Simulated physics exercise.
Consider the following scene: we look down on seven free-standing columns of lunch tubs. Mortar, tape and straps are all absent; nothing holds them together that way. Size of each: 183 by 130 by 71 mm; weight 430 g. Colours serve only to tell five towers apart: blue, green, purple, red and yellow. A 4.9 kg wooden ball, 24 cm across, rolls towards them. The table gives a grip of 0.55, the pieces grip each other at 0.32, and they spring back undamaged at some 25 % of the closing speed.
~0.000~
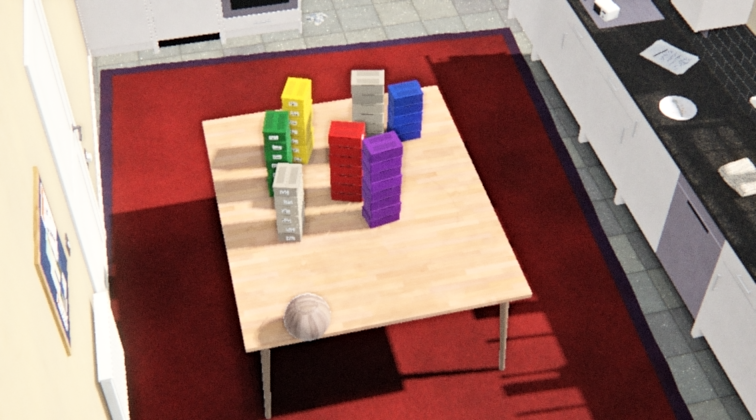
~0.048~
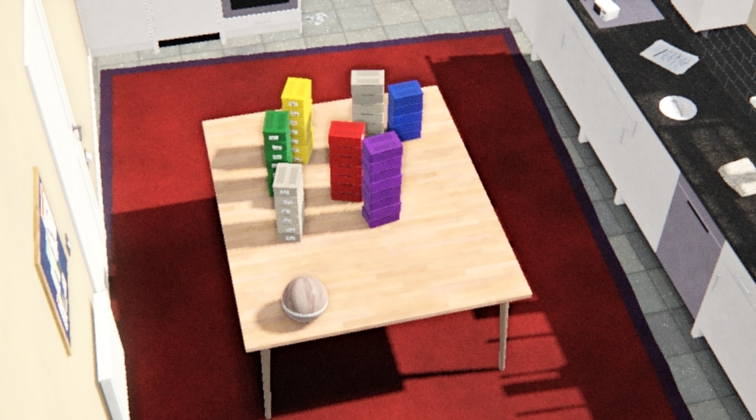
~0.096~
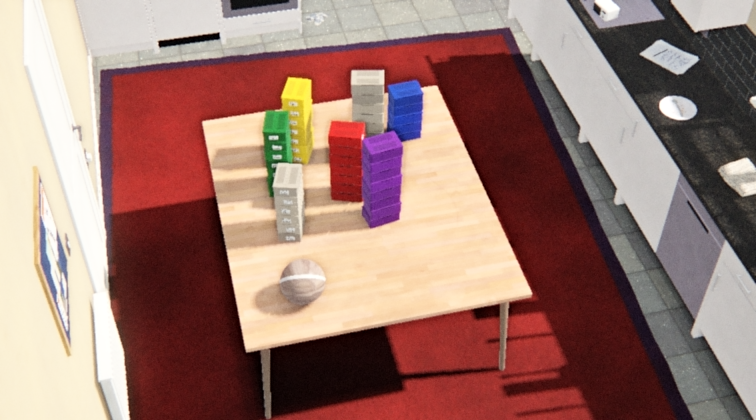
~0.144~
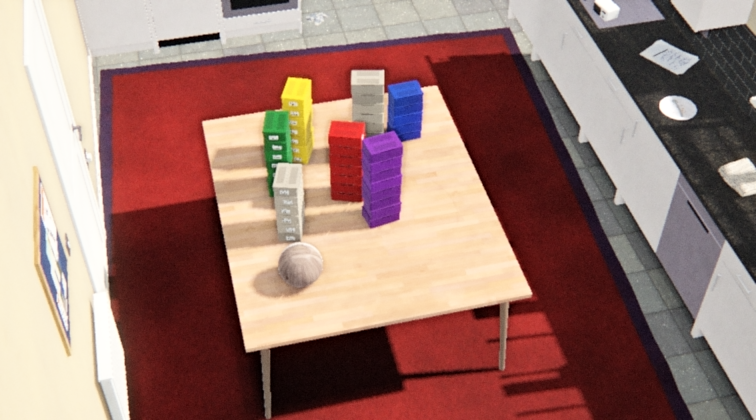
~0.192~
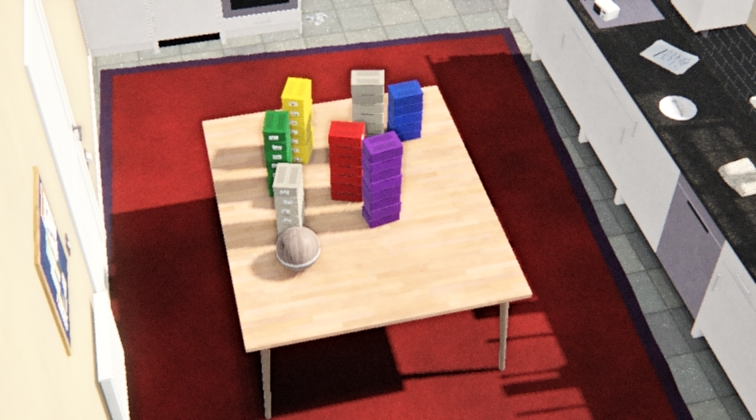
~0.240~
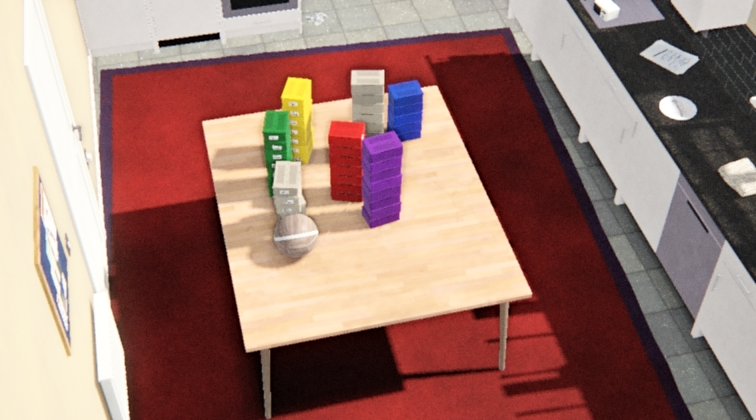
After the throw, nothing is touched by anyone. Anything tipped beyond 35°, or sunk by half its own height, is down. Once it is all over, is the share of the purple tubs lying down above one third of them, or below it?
The share is below one third.
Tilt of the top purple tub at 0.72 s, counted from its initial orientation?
About 0 degrees.
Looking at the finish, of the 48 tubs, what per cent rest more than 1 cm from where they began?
Shifted share: 40 %.
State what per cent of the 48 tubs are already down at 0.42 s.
At that instant, 5 percent.
After 0.32 s, ball still moving; none of the 8 purple tubs down (0 of 48 in all colours); top purple tub unmoved.
After 0.42 s, ball still moving; none of the 8 purple tubs down (2 of 48 in all colours); top purple tub unmoved; top green tub 9 mm from its place.
After 0.72 s, ball still moving; none of the 8 purple tubs down (2 of 48 in all colours); top purple tub unmoved; top green tub 7 cm from its place.
In the end (1.3 s), ball rolling away; none of the 8 purple tubs down (2 of 48 in all colours); top purple tub unmoved; top green tub 7 cm from its place. That is 0 per cent. From the last view, middles, top purple tub near (383, 148), top green tub near (275, 118).
